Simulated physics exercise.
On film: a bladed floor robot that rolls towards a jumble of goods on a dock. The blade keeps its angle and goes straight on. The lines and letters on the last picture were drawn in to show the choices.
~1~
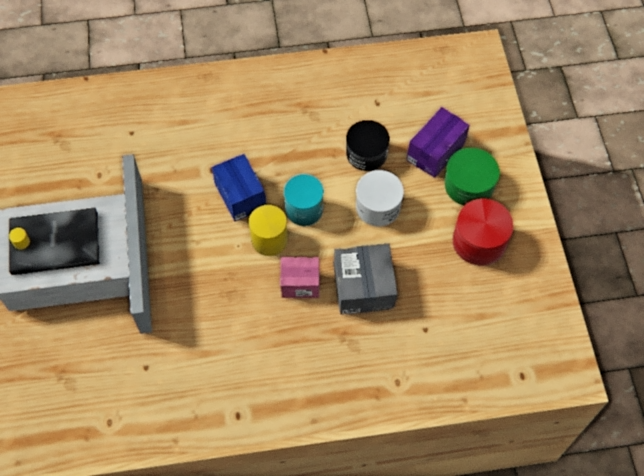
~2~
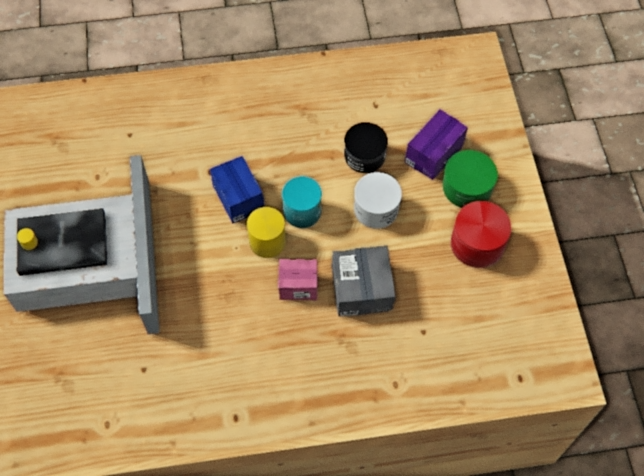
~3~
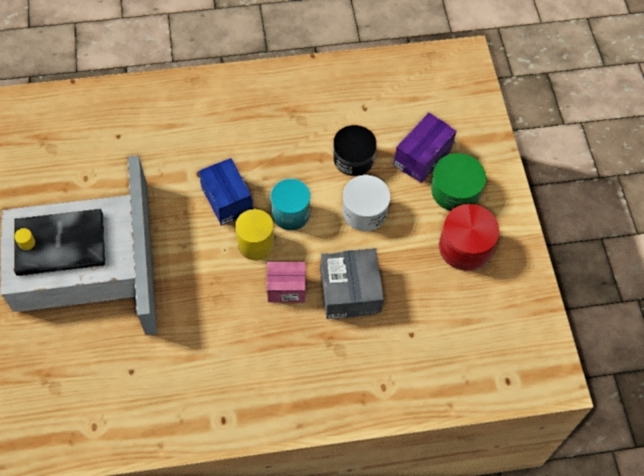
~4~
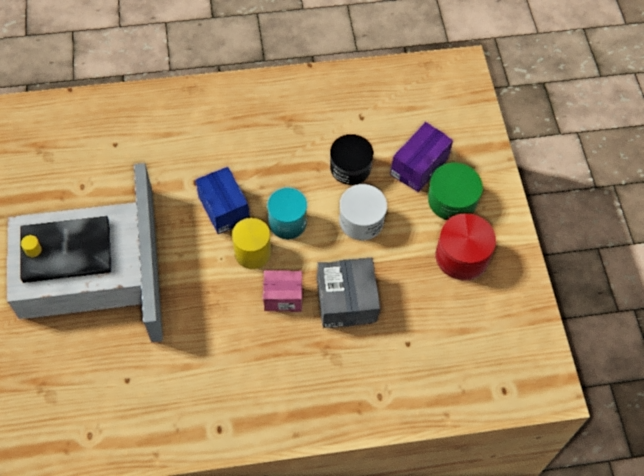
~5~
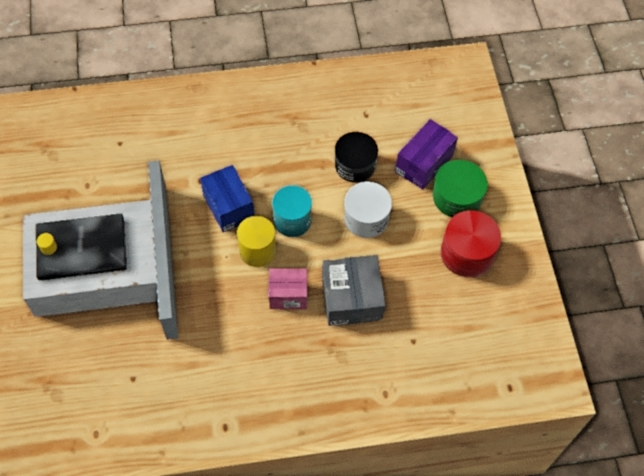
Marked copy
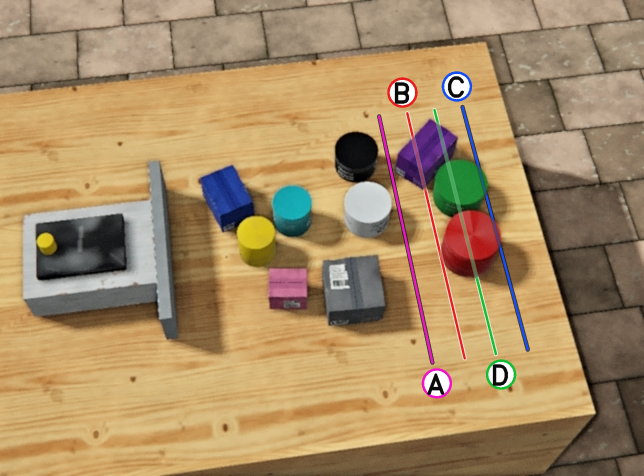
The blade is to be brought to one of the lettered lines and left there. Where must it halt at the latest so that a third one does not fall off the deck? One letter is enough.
Up to line D.
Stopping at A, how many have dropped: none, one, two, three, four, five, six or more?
In all, none.
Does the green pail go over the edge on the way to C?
By then, yes.
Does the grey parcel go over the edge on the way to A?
By then, no.
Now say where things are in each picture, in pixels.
The first frame shows pink parcel (300, 278); green pail (471, 177); turquoise pail (304, 201).
The second frame shows robot (68, 240); white pail (377, 201).
The third frame shows robot (66, 240); grey parcel (351, 284).
The fourth frame shows robot (73, 247); yellow canister (252, 244).
The fifth frame shows robot (88, 245); blue box (227, 198); pink parcel (288, 289); green pail (459, 189).
On the marked copy, A at (404, 231); B at (434, 227); C at (493, 220); D at (463, 223).
Following D. Soon after the start, robot (200, 231); pink parcel (303, 286); white pail (372, 211).
Later, robot (311, 218); red canister (509, 247); green pail (478, 190).
In the end, robot (397, 207); red canister over the edge; green pail over the edge; two fallen.
As for the rest, A is within the limit but short; B is within the limit but short; C drops five.
